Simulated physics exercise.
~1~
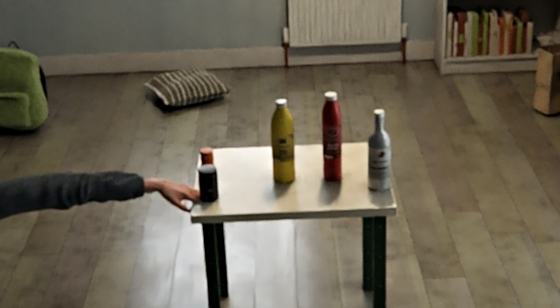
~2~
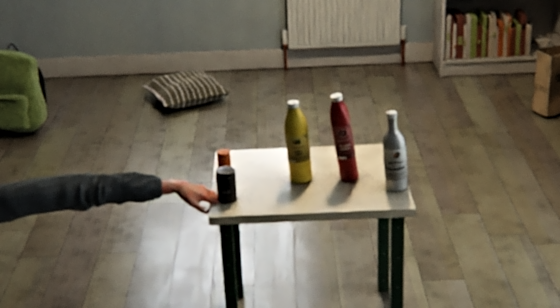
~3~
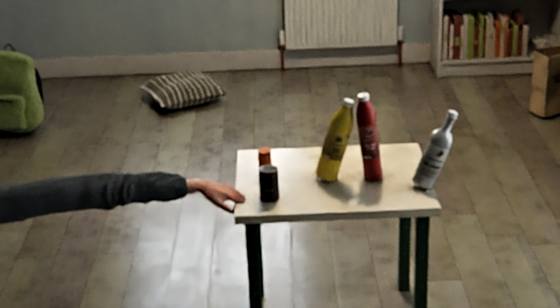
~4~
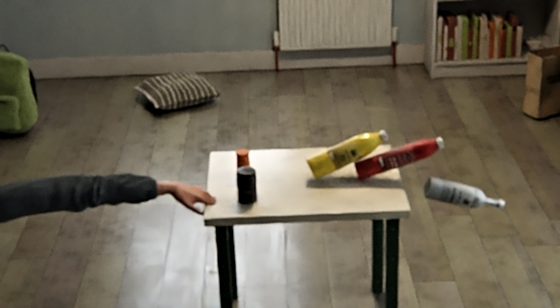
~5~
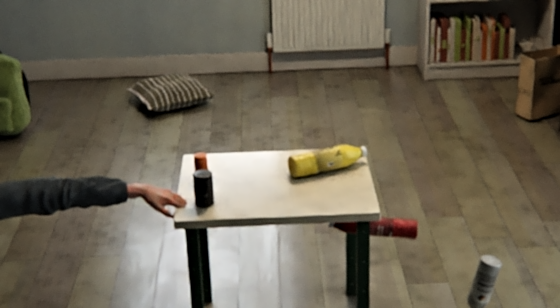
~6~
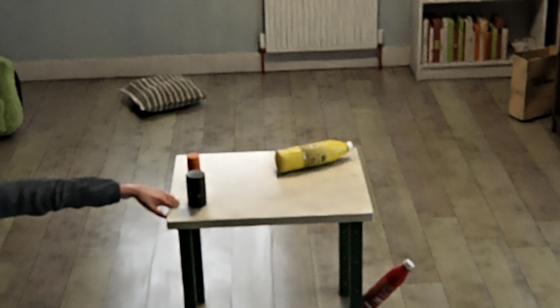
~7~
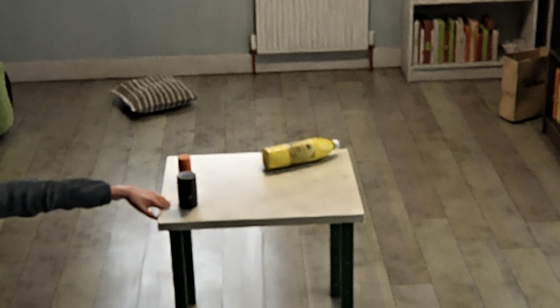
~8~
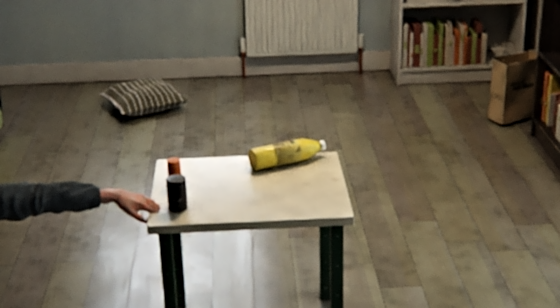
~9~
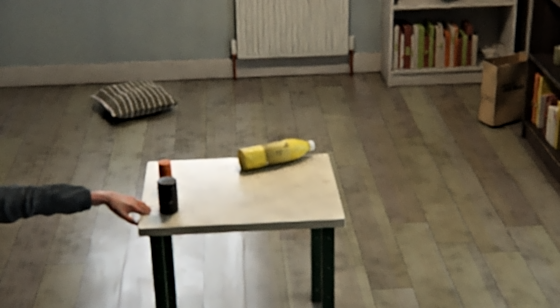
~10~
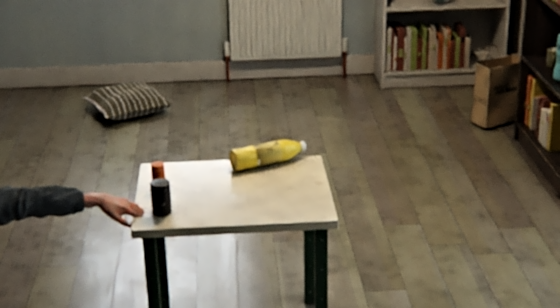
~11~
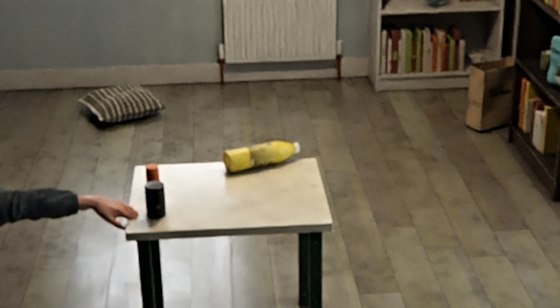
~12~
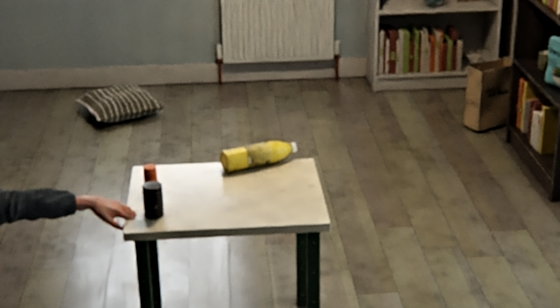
Hand jerking a light table right and back, toppling three bottles, two falling off while the yellow one stays lying on top.
